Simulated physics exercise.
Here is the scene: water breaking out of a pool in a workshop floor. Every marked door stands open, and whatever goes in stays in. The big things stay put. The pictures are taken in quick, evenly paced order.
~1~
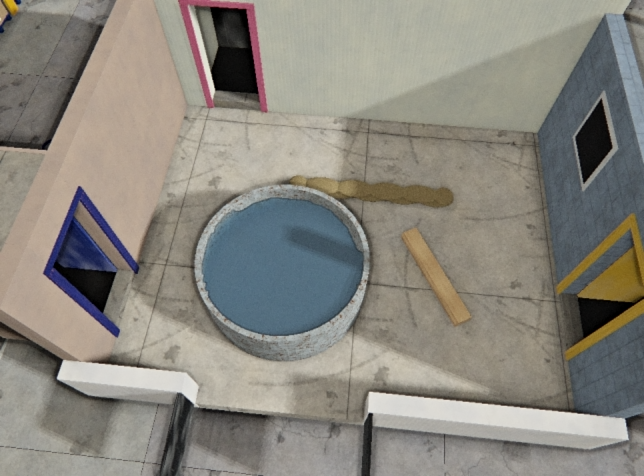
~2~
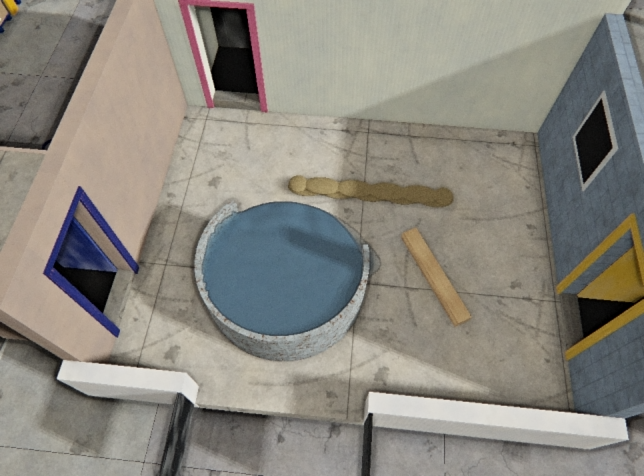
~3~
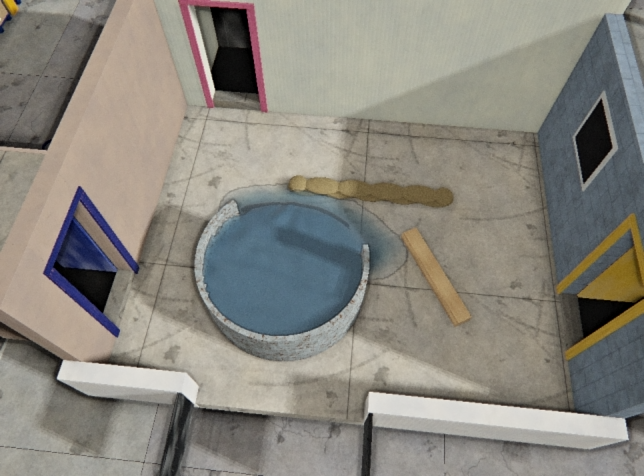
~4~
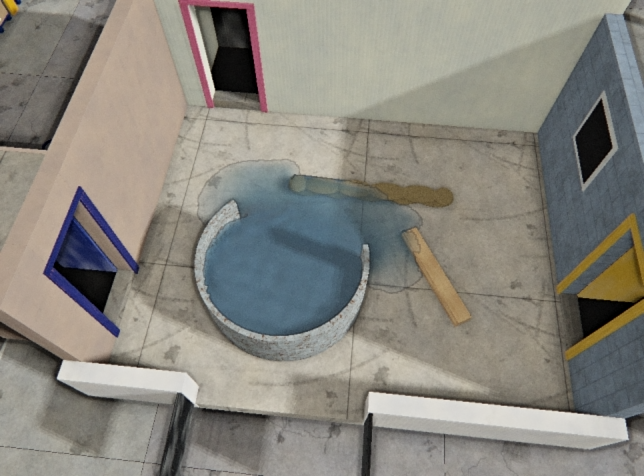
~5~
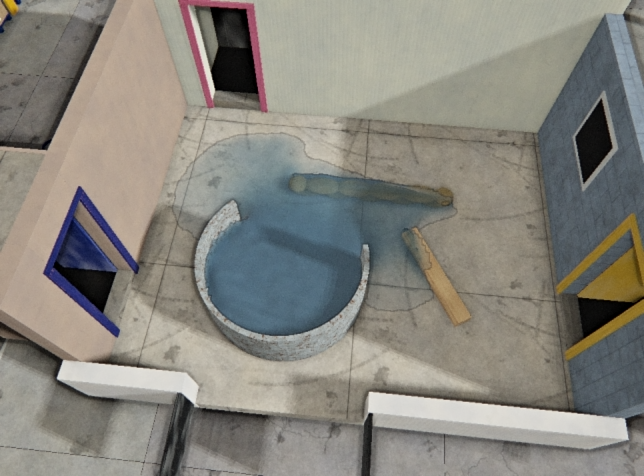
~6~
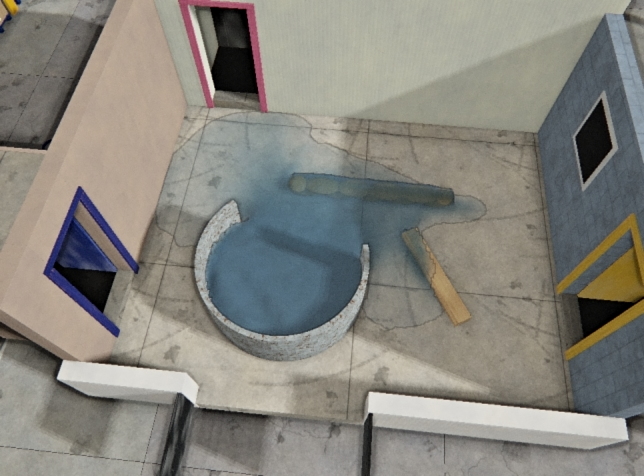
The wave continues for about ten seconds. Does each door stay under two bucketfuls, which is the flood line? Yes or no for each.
Pink door - no, it floods; blue door - yes, stays under; yellow door - no, it floods.
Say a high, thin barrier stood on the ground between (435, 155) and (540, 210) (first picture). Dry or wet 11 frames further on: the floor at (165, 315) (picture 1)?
Verdict: Not flooded.
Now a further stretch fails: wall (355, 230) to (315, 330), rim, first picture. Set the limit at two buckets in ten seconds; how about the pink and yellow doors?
My reading: Pink door keeps below it; yellow door floods.
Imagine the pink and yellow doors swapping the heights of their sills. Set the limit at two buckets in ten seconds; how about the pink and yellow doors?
Per door, pink crosses the threshold; yellow stays inside the limit.
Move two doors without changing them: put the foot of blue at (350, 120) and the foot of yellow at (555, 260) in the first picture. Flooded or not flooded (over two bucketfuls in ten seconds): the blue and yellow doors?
In short: Blue passes that mark, yellow goes over.
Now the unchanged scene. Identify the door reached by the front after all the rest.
That would be the one in blue.
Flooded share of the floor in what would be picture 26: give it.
About 85 per cent.
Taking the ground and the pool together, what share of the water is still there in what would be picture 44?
92 in a hundred.
A moment on, water covers 60 % of the floor; the pink door over two buckets in, the blue door not reached, the yellow door not reached.
Next, water covers 75 % of the floor; the pink door over two buckets in, the blue door not reached, the yellow door wet at the sill, nothing in.
Then, water covers 85 % of the floor; the pink door far over two buckets in, the blue door wet at the sill, nothing in, the yellow door over two buckets in.
Later, water covers 95 % of the floor; the pink door far over two buckets in, the blue door wet at the sill, nothing in, the yellow door over two buckets in.
In the end, water covers 95 % of the floor; the pink door far over two buckets in, the blue door wet at the sill, nothing in, the yellow door far over two buckets in.
